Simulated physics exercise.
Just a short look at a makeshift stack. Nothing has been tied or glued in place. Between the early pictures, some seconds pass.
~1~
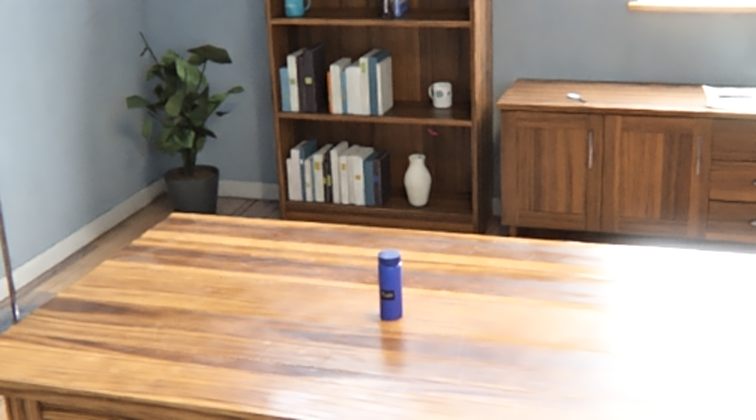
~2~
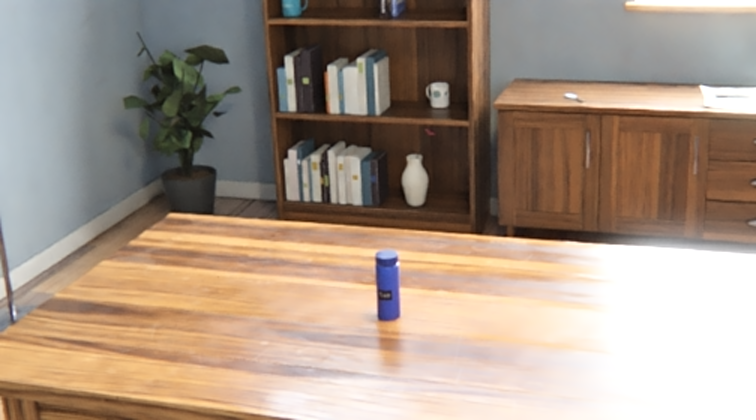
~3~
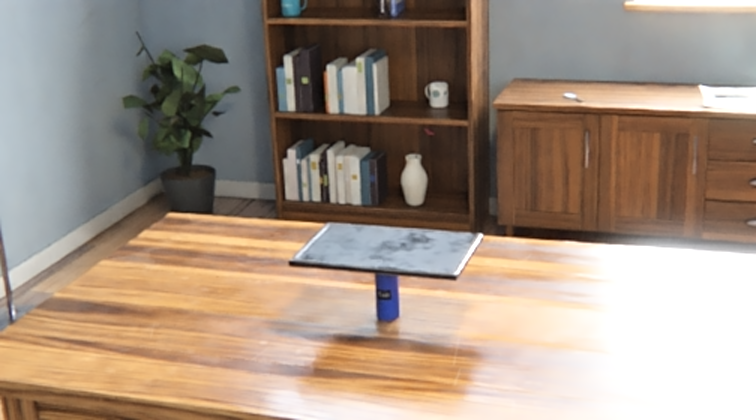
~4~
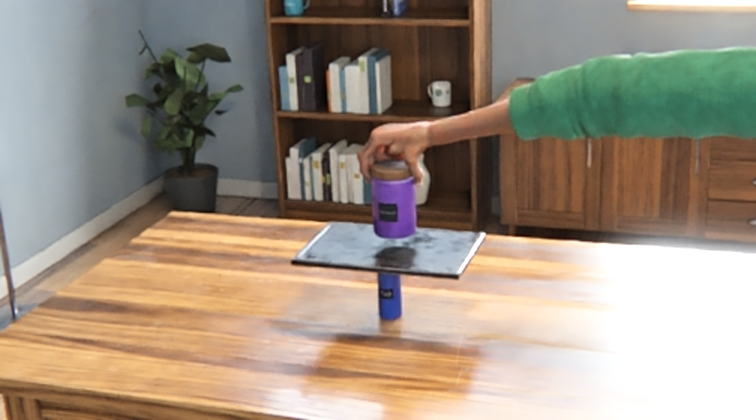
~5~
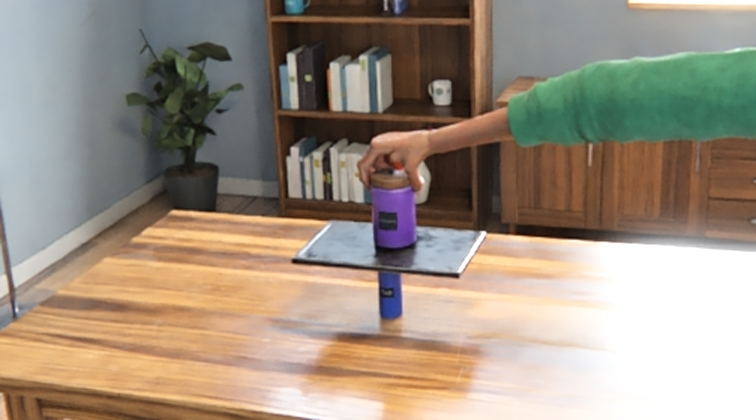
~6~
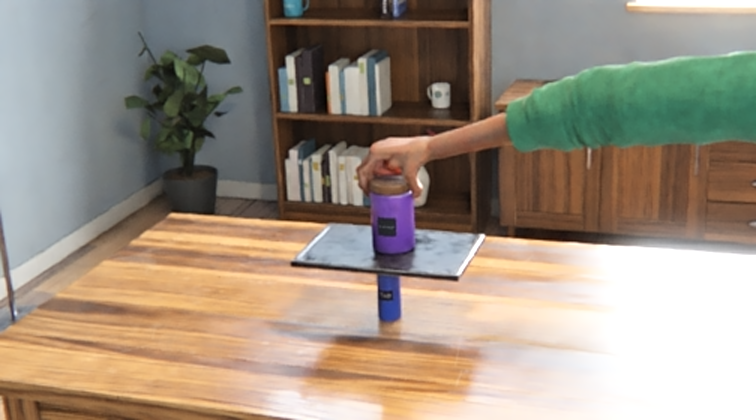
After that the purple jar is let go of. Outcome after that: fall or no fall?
I predict the stack will bear it.
Then, 0.70 s on from there, no change.
Then, 1.70 s on from there, purple jar resting near (393, 214).
In the end, all 3 unmoved. At the end, from the last picture's camera, purple jar near (393, 214). The stack stays up.
